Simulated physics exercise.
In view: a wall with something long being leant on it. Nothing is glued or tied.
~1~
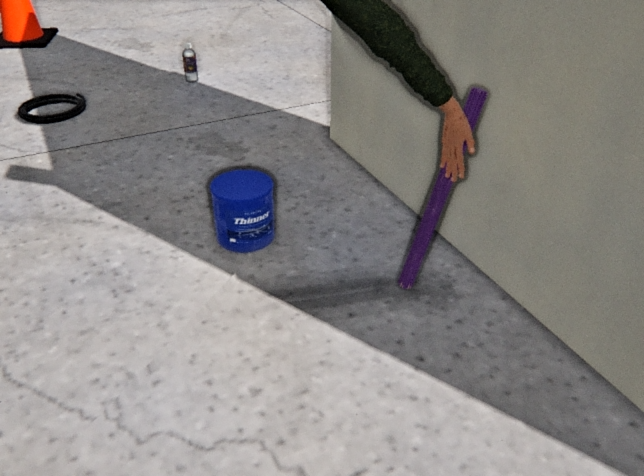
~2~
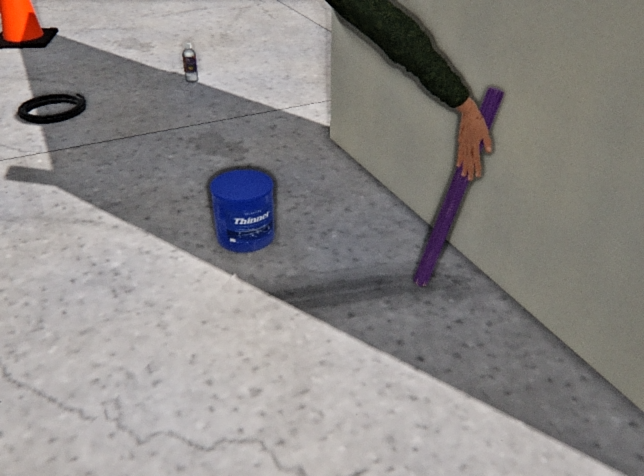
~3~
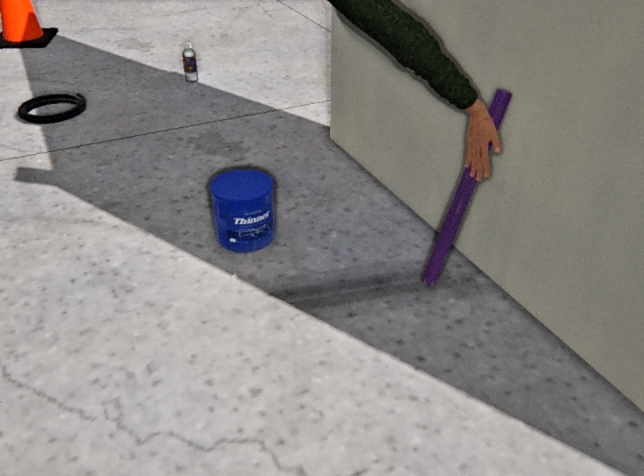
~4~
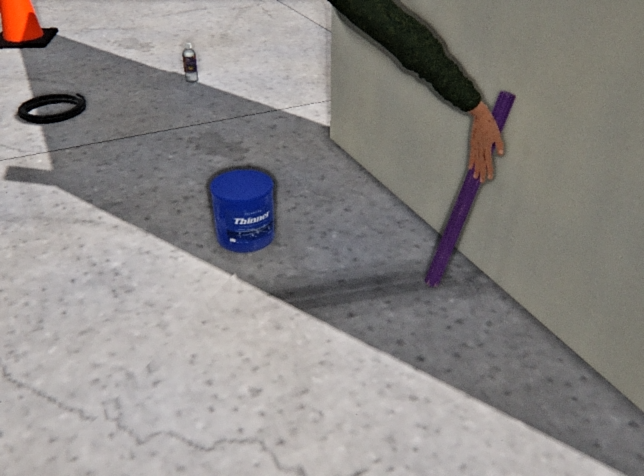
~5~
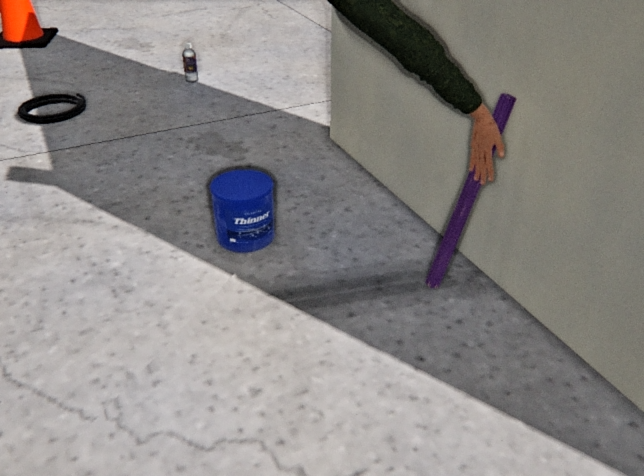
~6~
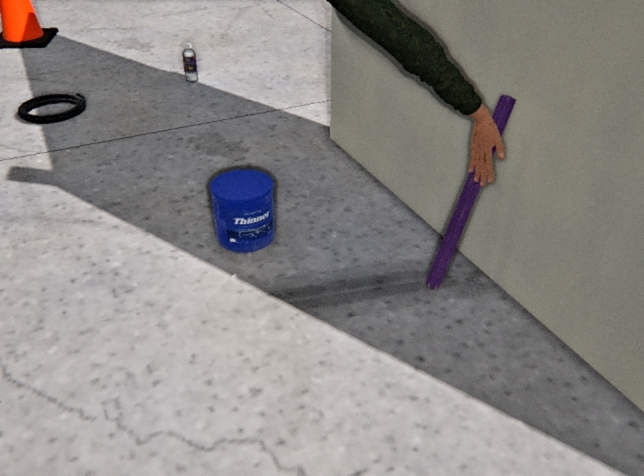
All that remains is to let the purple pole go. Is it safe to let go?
As it turns out, it remains leaning.
Then, 0.40 s past the last view, nothing moves.
Then, 0.90 s past the last view, purple pole resting near (468, 199).
Finally, both still in place. Final places as the last picture's camera would see them, purple pole near (468, 199). The pole stays up.
